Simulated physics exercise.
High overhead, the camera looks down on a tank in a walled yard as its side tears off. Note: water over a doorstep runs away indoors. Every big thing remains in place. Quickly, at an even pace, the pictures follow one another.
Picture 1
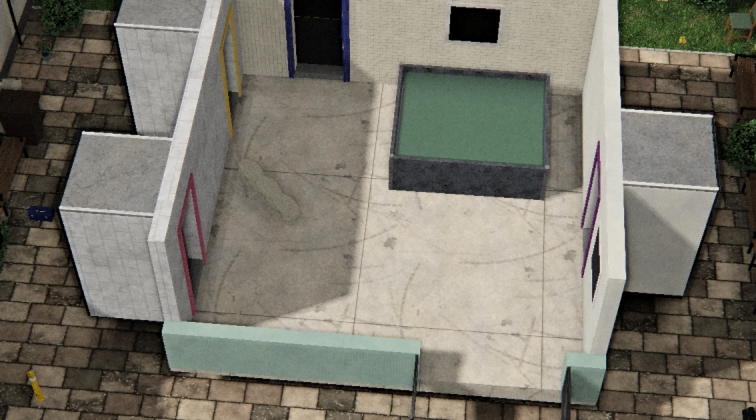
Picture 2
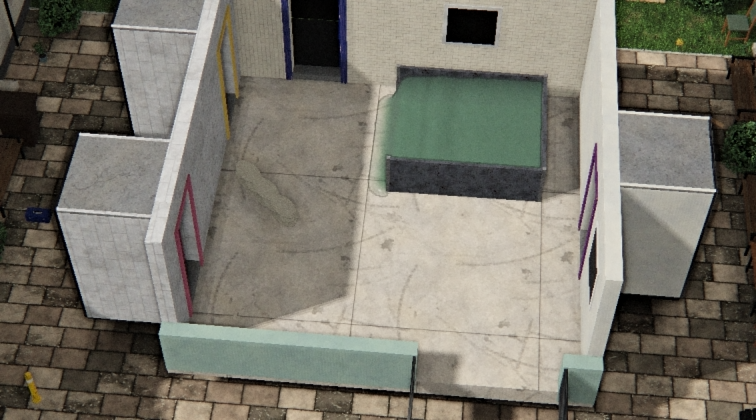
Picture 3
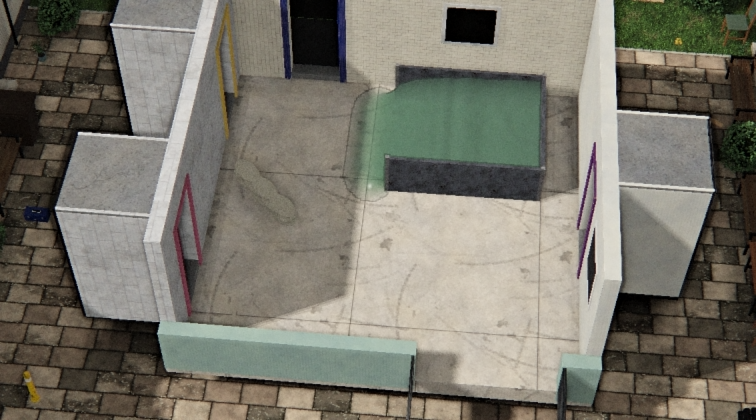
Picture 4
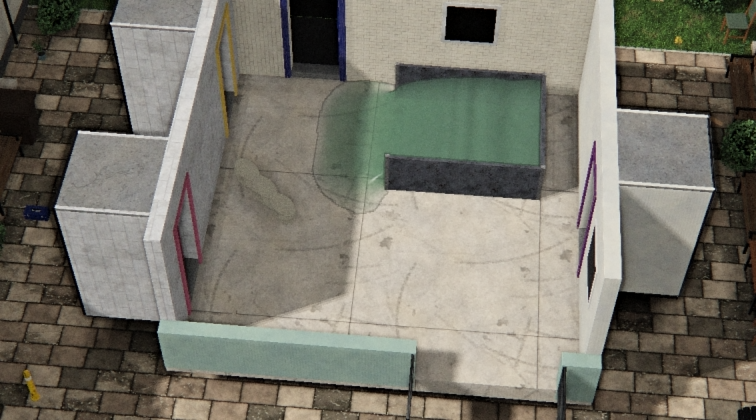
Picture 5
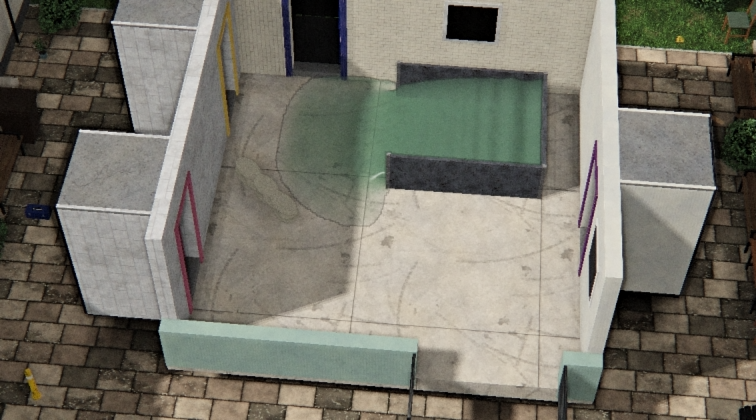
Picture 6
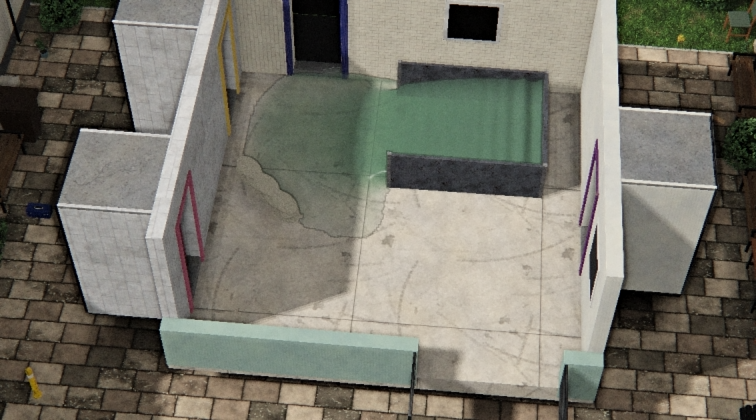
In a walled yard seen from high above, the left side of a dark tank gave way, and green water poured out, spreading leftward and then toward the near wall across the concrete floor.
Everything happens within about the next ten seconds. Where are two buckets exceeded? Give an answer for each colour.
In the end the blue door is going to let through more than allowed; the yellow door is going to let through more than allowed; the purple door is going to let through no more than allowed; the pink door is going to let through no more than allowed.
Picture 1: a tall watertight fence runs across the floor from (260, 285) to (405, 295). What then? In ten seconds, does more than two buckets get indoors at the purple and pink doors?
Purple door overshoots, pink door stays within the limit.
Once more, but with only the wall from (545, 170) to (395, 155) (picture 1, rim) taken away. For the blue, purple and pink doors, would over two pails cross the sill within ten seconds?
Result - blue door: Below the limit; purple door: Above the limit; pink door: Above the limit.
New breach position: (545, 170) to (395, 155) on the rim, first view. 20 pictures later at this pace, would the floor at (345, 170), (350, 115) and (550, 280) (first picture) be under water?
The first spot is spared, the second spared and the third soaked.
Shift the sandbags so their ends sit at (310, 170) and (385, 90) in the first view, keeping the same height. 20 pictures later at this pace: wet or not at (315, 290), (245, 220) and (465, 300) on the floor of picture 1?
Going in the order you gave, that's waterlogged, then waterlogged, then left unsoaked.
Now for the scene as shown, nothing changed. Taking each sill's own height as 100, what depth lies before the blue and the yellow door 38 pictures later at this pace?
About 110 %, then 130 %.
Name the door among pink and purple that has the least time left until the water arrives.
It's the pink-painted one.
A moment on, water covers 30 % of the floor; the blue door wet at the sill, nothing in, the yellow door far over two buckets in, the purple door not reached, the pink door not reached.
Next, water covers 45 % of the floor; the blue door under two buckets in, the yellow door far over two buckets in, the purple door not reached, the pink door wet at the sill, nothing in.
Then, water covers 55 % of the floor; the blue door over two buckets in, the yellow door far over two buckets in, the purple door not reached, the pink door wet at the sill, nothing in.
Later, water covers 85 % of the floor; the blue door far over two buckets in, the yellow door far over two buckets in, the purple door not reached, the pink door wet at the sill, nothing in.
In the end, water covers 95 % of the floor; the blue door far over two buckets in, the yellow door far over two buckets in, the purple door under two buckets in, the pink door wet at the sill, nothing in.
